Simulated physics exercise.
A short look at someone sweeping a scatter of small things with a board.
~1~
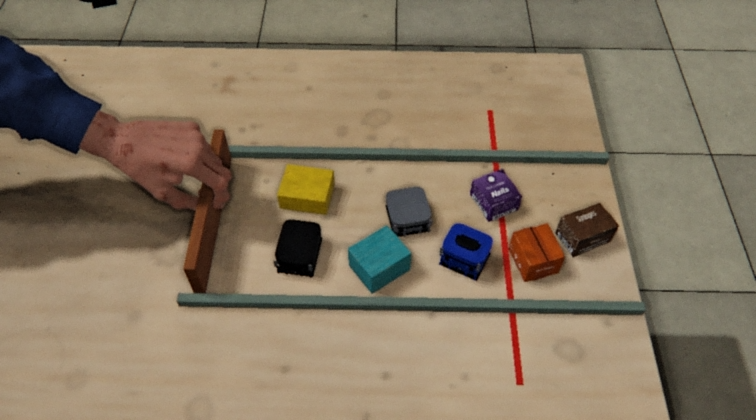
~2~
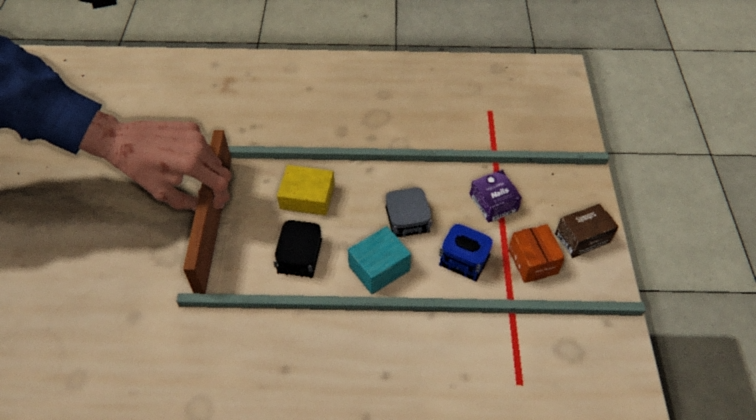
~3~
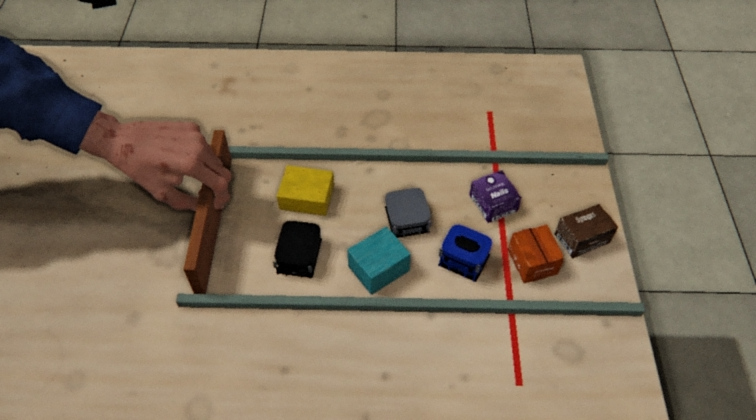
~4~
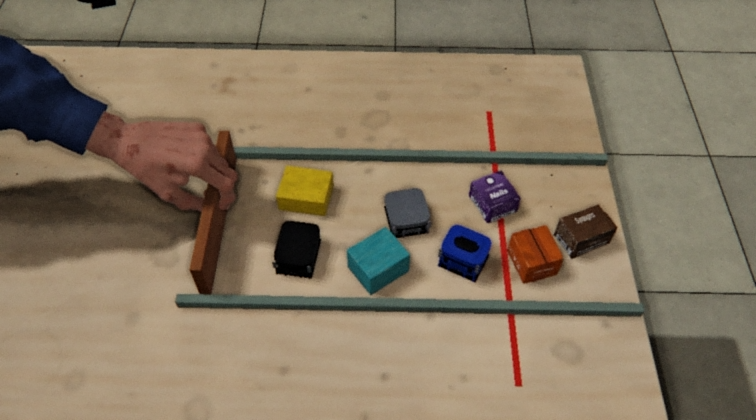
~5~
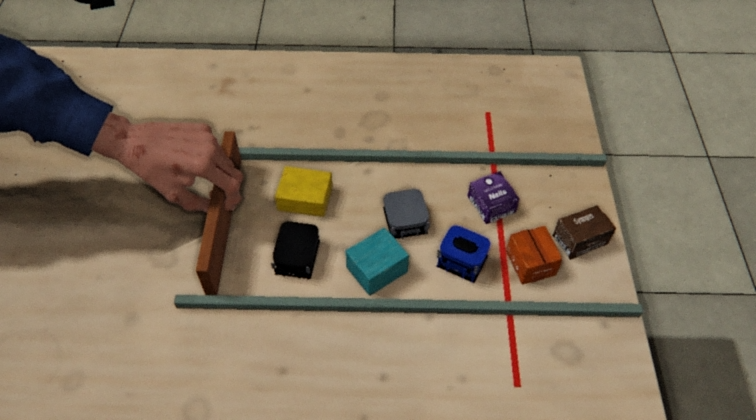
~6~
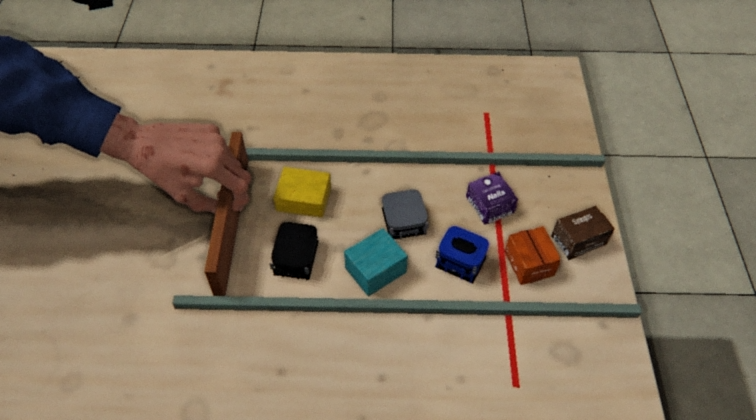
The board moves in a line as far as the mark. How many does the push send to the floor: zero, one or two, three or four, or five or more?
Here the number that fall off is one or two.
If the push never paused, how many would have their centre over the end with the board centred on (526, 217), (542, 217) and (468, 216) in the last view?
It would be 2, 3 and 1.
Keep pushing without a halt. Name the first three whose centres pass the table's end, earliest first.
The order is the brown box, then the orange box, then the blue case.
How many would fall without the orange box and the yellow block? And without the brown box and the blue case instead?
The counts: 0 and 0.
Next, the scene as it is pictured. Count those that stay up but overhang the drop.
It comes to 1.
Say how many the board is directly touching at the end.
It touches 2.
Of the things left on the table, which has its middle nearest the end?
That is the orange box.
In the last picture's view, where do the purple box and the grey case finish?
First (564, 188), then (563, 227).
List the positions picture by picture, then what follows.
In the first picture, brown box (586, 230); orange box (536, 253); purple box (496, 195); board (210, 208); tape (503, 228).
In the second picture, orange box (536, 253); blue case (466, 252).
In the third picture, purple box (495, 196); turquoise block (379, 260).
In the fourth picture, brown box (585, 231); black case (298, 250).
In the fifth picture, orange box (534, 255); yellow block (304, 191).
In the sixth picture, brown box (582, 232); orange box (532, 256); purple box (492, 198); board (228, 211); tape (499, 230).
A little later, none off yet; brown box at rest near (582, 232); orange box at rest near (532, 256); purple box at rest near (492, 198).
Next, none off yet; brown box at rest near (582, 232); orange box moving near (541, 252); purple box at rest near (492, 198).
Later still, none off yet; brown box shifted about its own width near (626, 213); orange box shifted well along near (602, 237); purple box shifted about its own width near (533, 190).
When it is over, the number that fall off is one or two; down, brown box.
